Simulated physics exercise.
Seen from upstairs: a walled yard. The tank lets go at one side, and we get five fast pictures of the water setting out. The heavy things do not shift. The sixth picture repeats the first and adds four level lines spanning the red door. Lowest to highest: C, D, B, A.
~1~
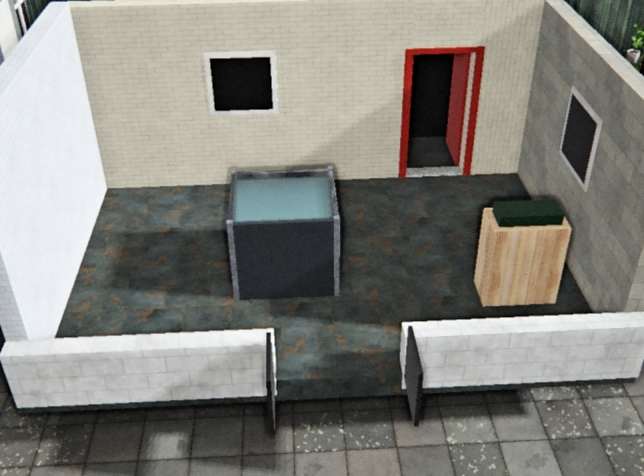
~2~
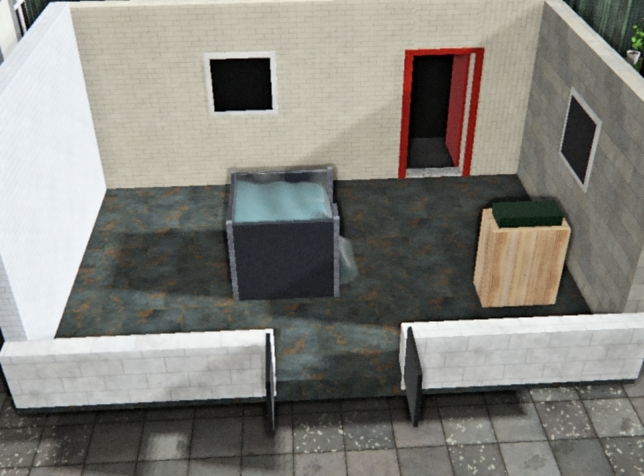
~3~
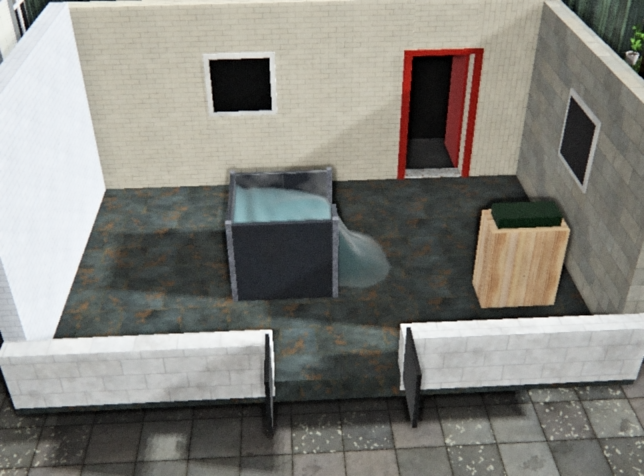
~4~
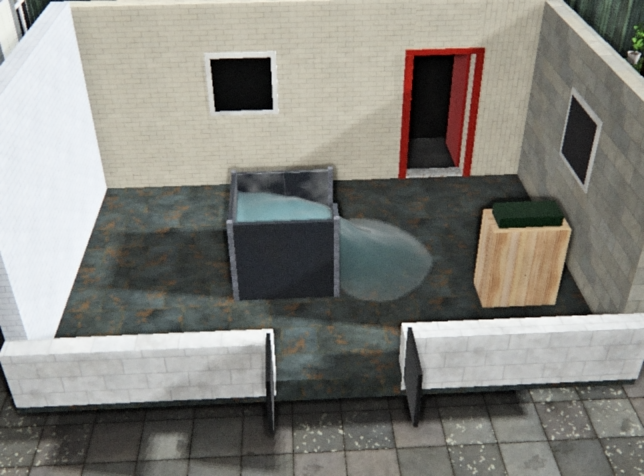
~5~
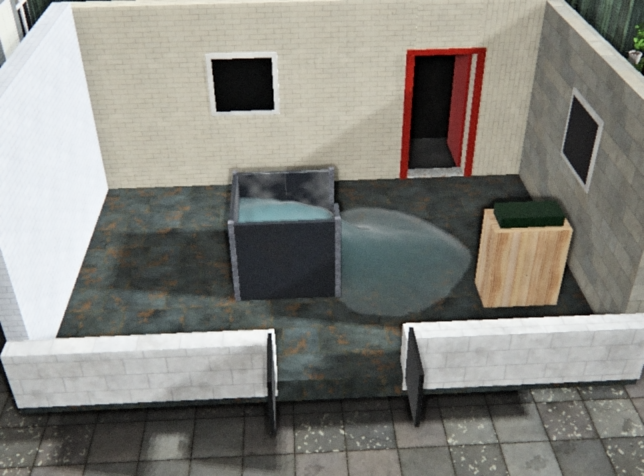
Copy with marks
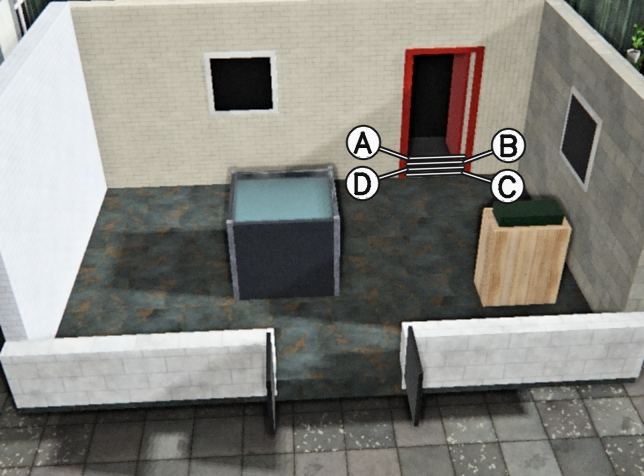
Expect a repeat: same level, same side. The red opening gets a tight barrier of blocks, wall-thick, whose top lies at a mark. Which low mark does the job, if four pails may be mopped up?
Use line D.
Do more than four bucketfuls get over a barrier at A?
No.
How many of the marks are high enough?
Three of the four.
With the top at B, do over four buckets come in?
No.
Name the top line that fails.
The answer is C.
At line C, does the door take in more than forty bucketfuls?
No.
On the marked copy, A at (436, 157); B at (435, 162); C at (434, 173); D at (435, 168); from the bottom up C, D, B, A.
With A, nothing gets over.
With B, a splash gets over, under a bucket.
With C, some 15 bucketfuls get in.
With D, a bucket or two gets in.
